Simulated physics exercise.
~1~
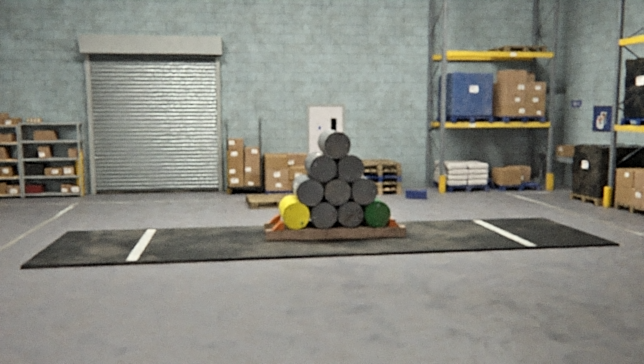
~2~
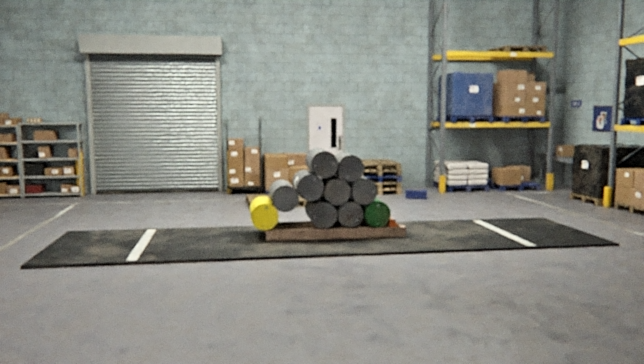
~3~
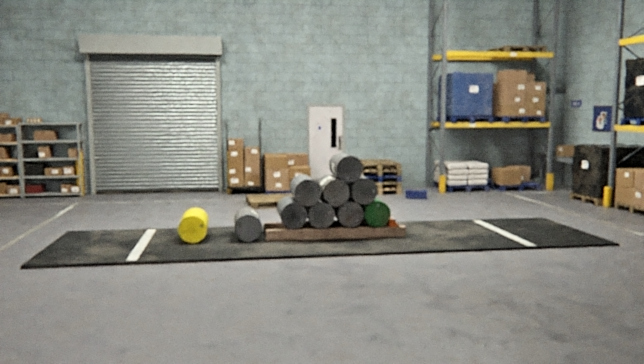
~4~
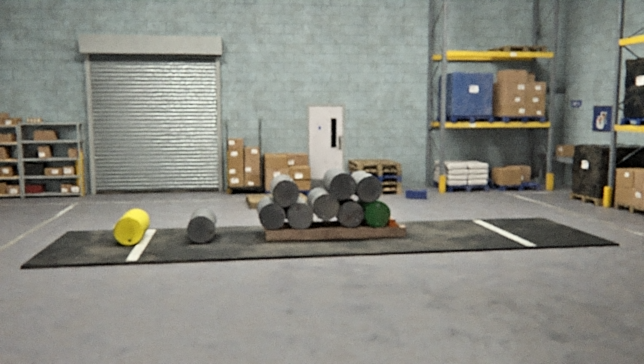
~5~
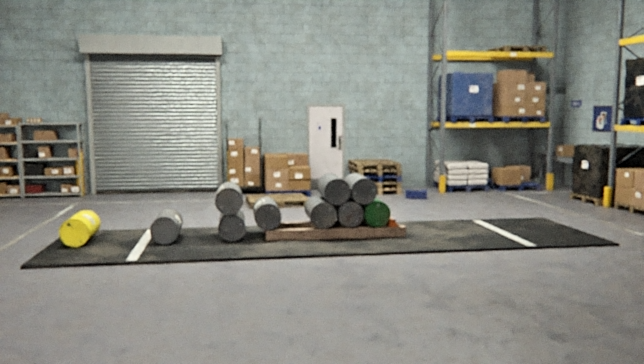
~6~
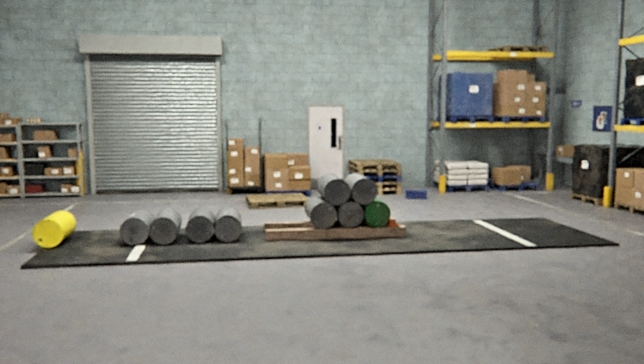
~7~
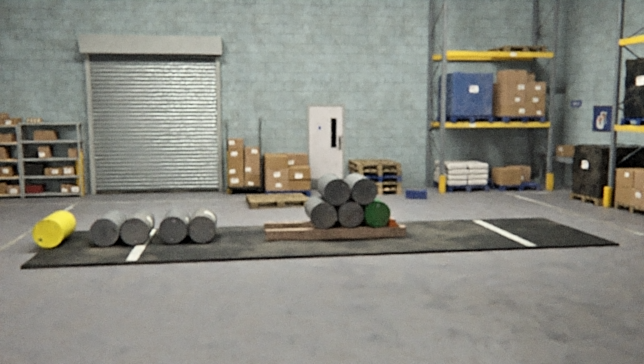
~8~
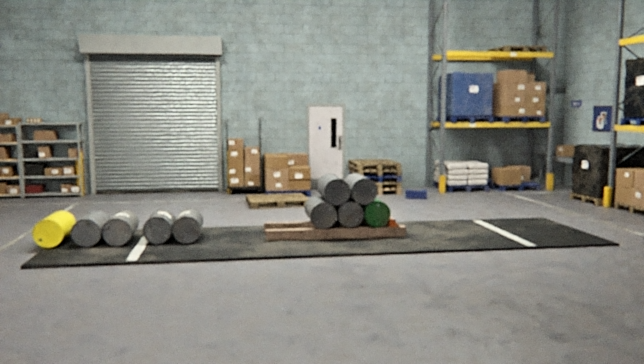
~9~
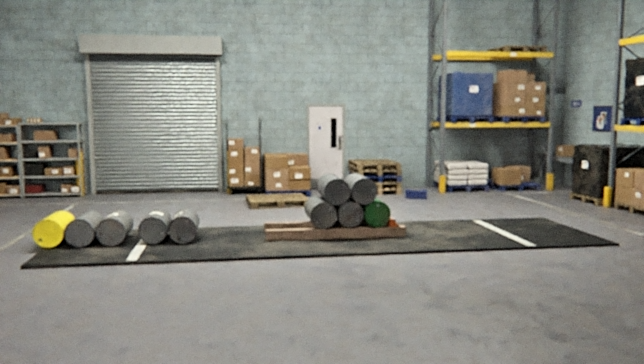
In a warehouse, a pyramid of drums partly collapsed to the left, the yellow one leading as several grey ones tumbled and rolled after it past the white line, while the green drum and four grey ones stayed stacked on the timber.
